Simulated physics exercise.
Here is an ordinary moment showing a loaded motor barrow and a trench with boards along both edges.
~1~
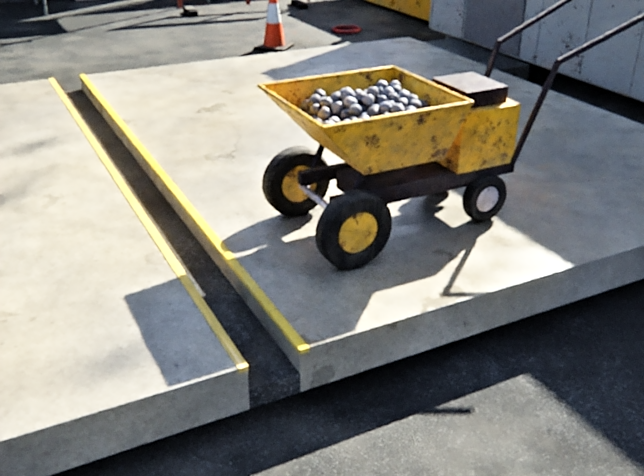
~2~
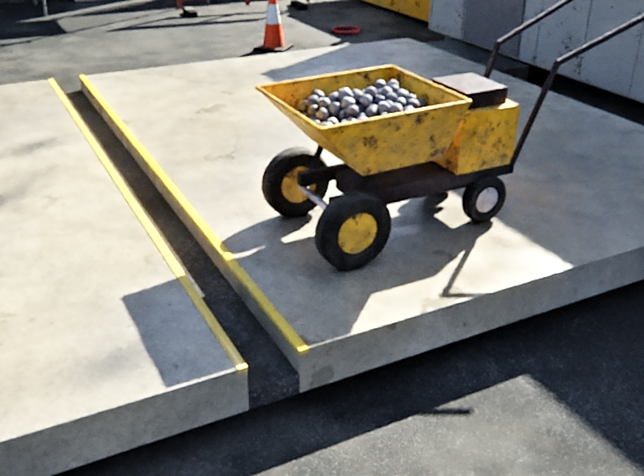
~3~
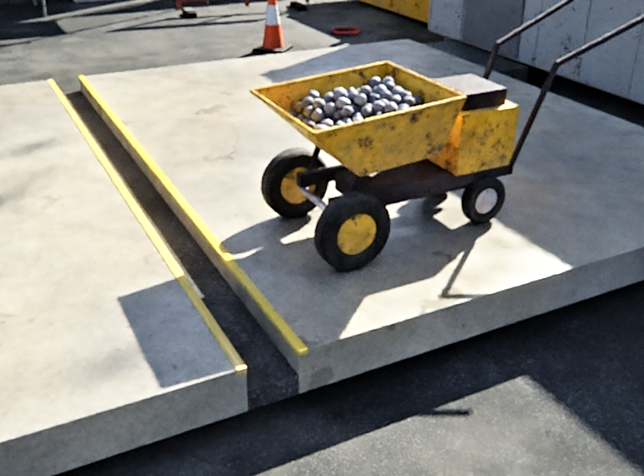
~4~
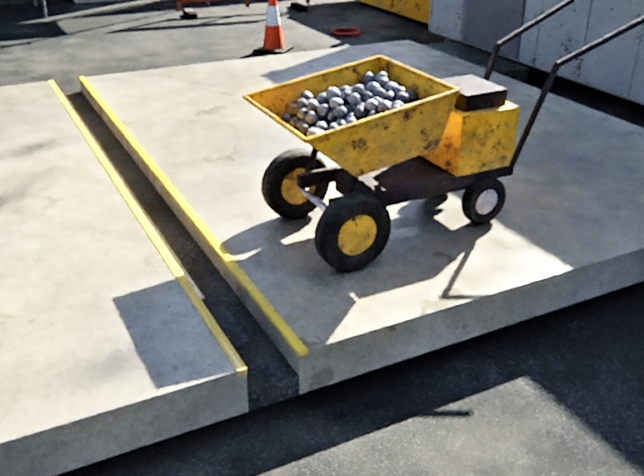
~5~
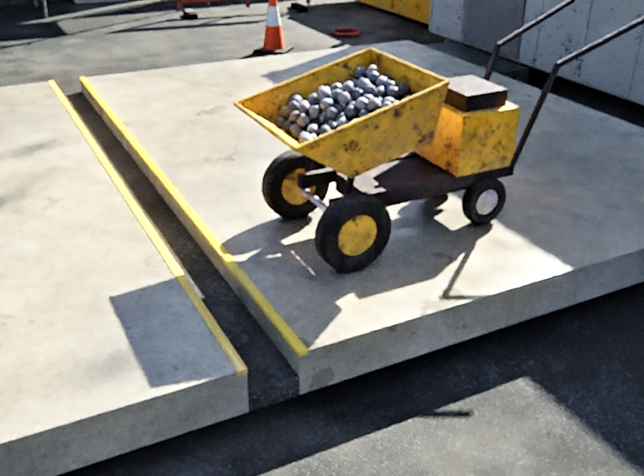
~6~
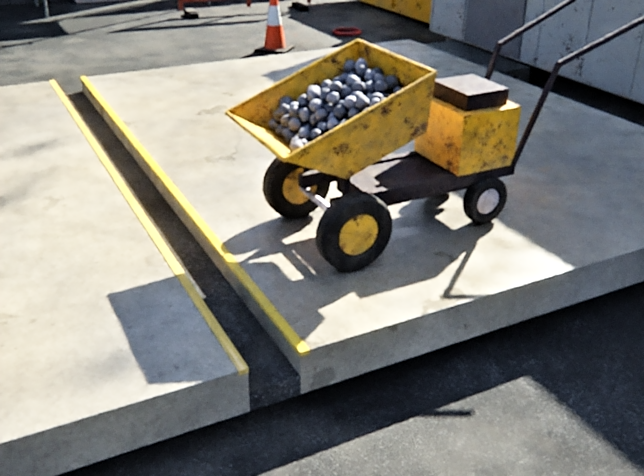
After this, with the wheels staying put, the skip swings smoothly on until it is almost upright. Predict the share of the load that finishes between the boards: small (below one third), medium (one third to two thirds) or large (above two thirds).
The share is medium, from one third to two thirds.
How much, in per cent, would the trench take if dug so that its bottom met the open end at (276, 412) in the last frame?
The share comes out near 70 percent.
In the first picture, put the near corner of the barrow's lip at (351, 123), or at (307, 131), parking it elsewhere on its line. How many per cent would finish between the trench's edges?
Some 70 in a hundred, then some 30 in a hundred.
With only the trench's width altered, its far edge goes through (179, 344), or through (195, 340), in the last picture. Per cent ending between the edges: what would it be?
Respectively, 90 % and 80 %.
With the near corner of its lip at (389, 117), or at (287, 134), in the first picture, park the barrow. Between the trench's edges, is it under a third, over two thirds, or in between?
Lab note - position 1: The middle third; position 2: Below one third.
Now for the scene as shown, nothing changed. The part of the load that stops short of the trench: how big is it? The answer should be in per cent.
Result: Close to 0 %.
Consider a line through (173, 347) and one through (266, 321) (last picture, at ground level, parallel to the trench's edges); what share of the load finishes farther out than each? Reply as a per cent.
20 and 90 in a hundred.
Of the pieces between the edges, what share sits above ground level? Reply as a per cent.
Estimate: Near 20 in a hundred.
Just after the last frame, skip tipped steeply; every one in the skip.
A moment on, skip tipped right over; roughly a third in the skip; roughly a third in or heaped over the trench; roughly a quarter beyond it; just a few falling.
Further on, skip tipped right over; about a tenth in the skip; roughly half in or heaped over the trench; roughly a third beyond it.
When it is over, skip tipped right over; about a tenth in the skip; roughly half in or heaped over the trench; roughly a third beyond it.
